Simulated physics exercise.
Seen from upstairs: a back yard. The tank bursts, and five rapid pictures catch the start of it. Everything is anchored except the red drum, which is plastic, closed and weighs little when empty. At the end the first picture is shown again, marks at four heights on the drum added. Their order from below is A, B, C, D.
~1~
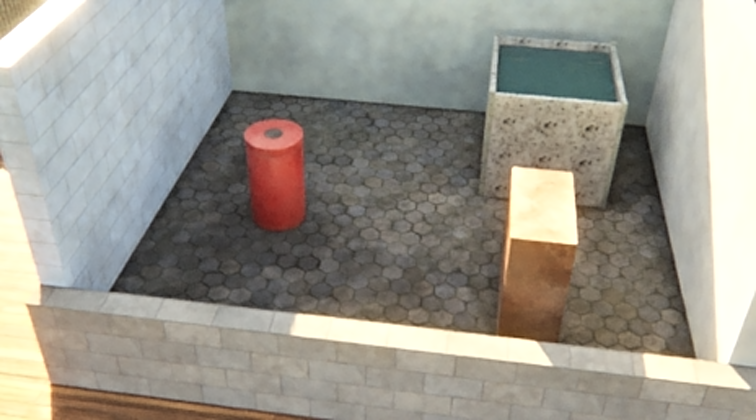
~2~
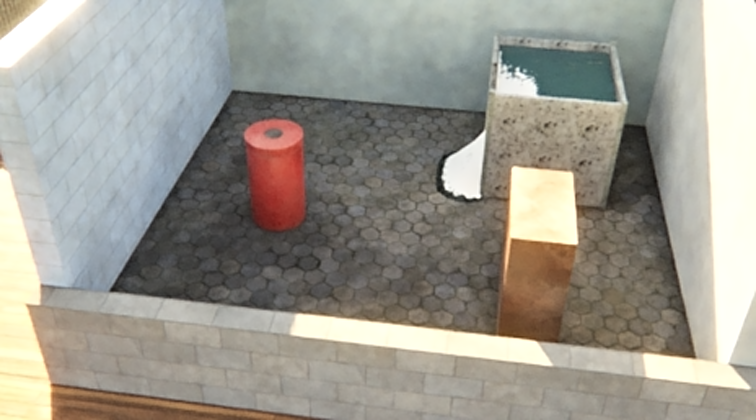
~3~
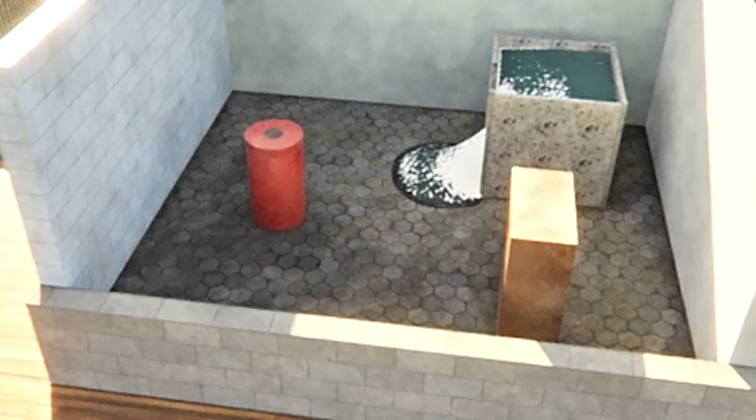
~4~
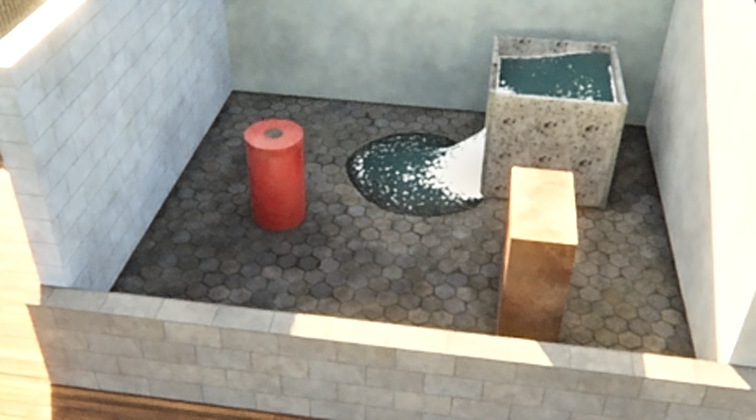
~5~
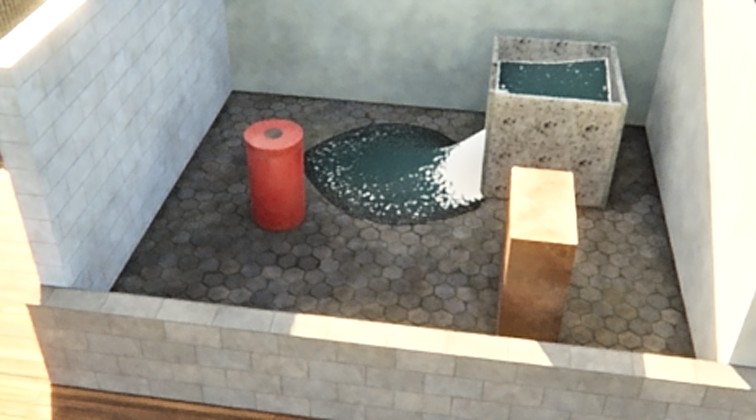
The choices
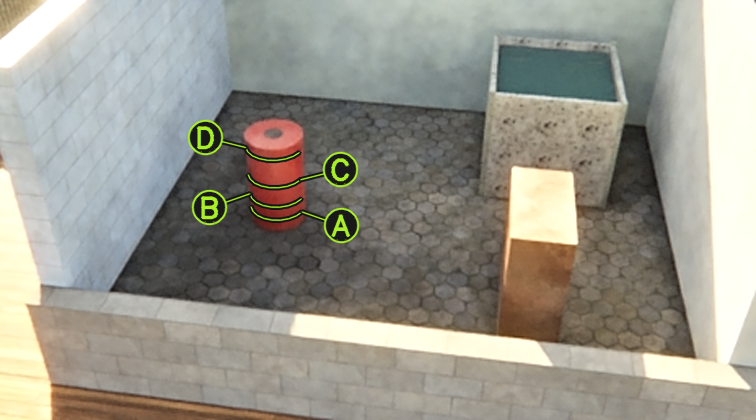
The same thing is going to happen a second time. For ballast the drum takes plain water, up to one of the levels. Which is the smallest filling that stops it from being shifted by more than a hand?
C.
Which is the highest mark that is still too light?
It is B.
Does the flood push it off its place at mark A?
Yes.
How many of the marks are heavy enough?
Two.
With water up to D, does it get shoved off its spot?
No, not at all.
On the marked copy, A at (271, 220); B at (270, 207); C at (269, 187); D at (267, 160); from the bottom up A, B, C, D.
If A is chosen, it is pushed about 3 times its own width away.
If B is chosen, it is pushed about its own width away.
If C is chosen, it shifts by a finger or two and stays.
If D is chosen, it does not move.
